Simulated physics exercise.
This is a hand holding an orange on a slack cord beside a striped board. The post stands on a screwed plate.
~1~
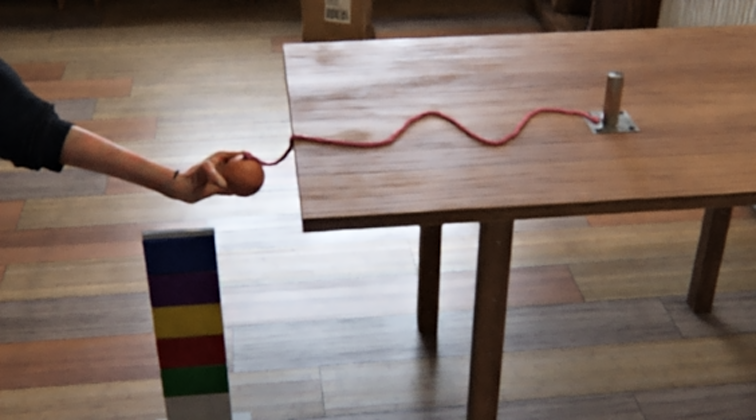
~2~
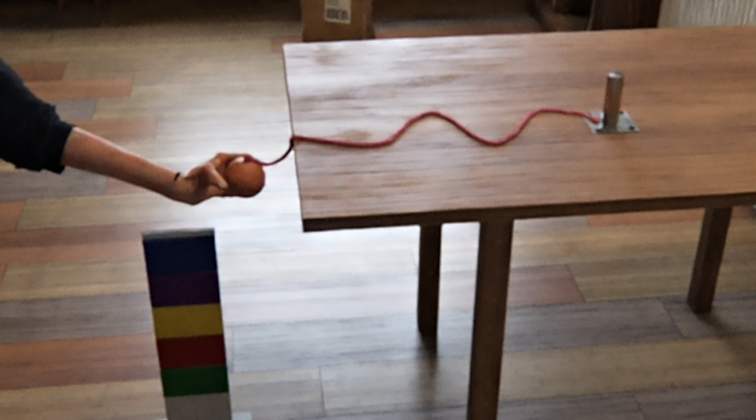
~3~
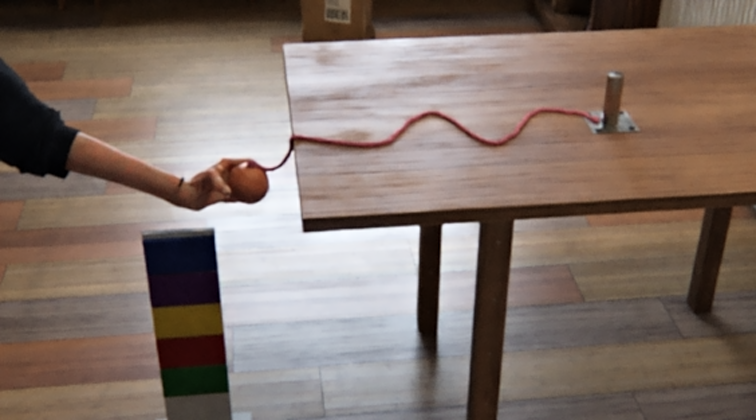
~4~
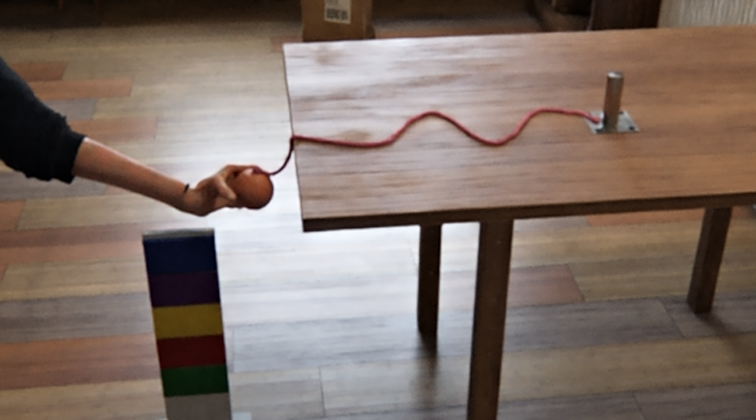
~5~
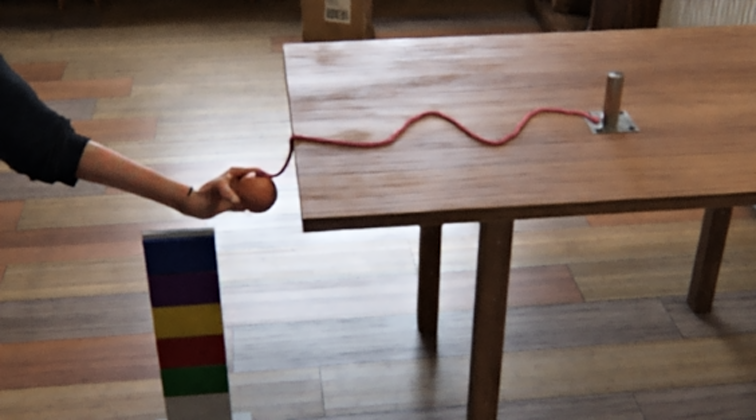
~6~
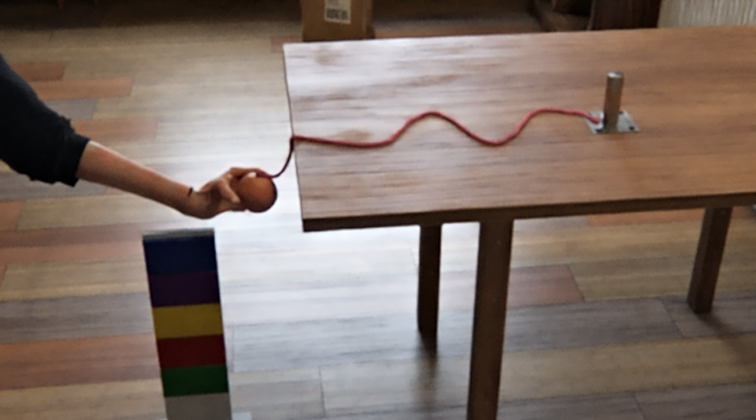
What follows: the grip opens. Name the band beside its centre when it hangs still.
Its centre hangs level with the yellow band.
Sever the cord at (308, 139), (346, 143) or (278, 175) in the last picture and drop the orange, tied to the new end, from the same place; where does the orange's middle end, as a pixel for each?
Try by try, around (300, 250), (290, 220) and (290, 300).
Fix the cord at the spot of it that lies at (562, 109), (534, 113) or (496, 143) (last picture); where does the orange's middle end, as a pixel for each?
Near (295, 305), (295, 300) and (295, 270).
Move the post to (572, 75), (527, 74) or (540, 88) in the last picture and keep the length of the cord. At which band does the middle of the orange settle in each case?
One after the other, yellow; red; red.
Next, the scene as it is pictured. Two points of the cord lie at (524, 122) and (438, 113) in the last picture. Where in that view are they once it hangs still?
They go to (497, 127) and to (352, 135).
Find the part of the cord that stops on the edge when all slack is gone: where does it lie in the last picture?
Near (402, 130).
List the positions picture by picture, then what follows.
Orange (244, 176); blue (180, 257); purple (184, 290); yellow (188, 322); red (192, 352); green (195, 382), in the first picture.
Orange (245, 178); cord through (564, 111) (513, 136) (455, 122) (397, 132) (326, 141), in the second picture.
Orange (249, 184), in the third picture.
Orange (254, 190); cord through (564, 111) (513, 136) (455, 122) (397, 132) (326, 141), in the fourth picture.
Orange (258, 193), in the fifth picture.
Orange (258, 193); cord through (564, 111) (513, 136) (455, 122) (397, 132) (326, 141), in the sixth picture.
Soon after, orange near (306, 298); level with purple.
Then, orange near (286, 317); level with yellow.
At rest, orange near (296, 318); level with yellow. Its middle rests at the yellow band.
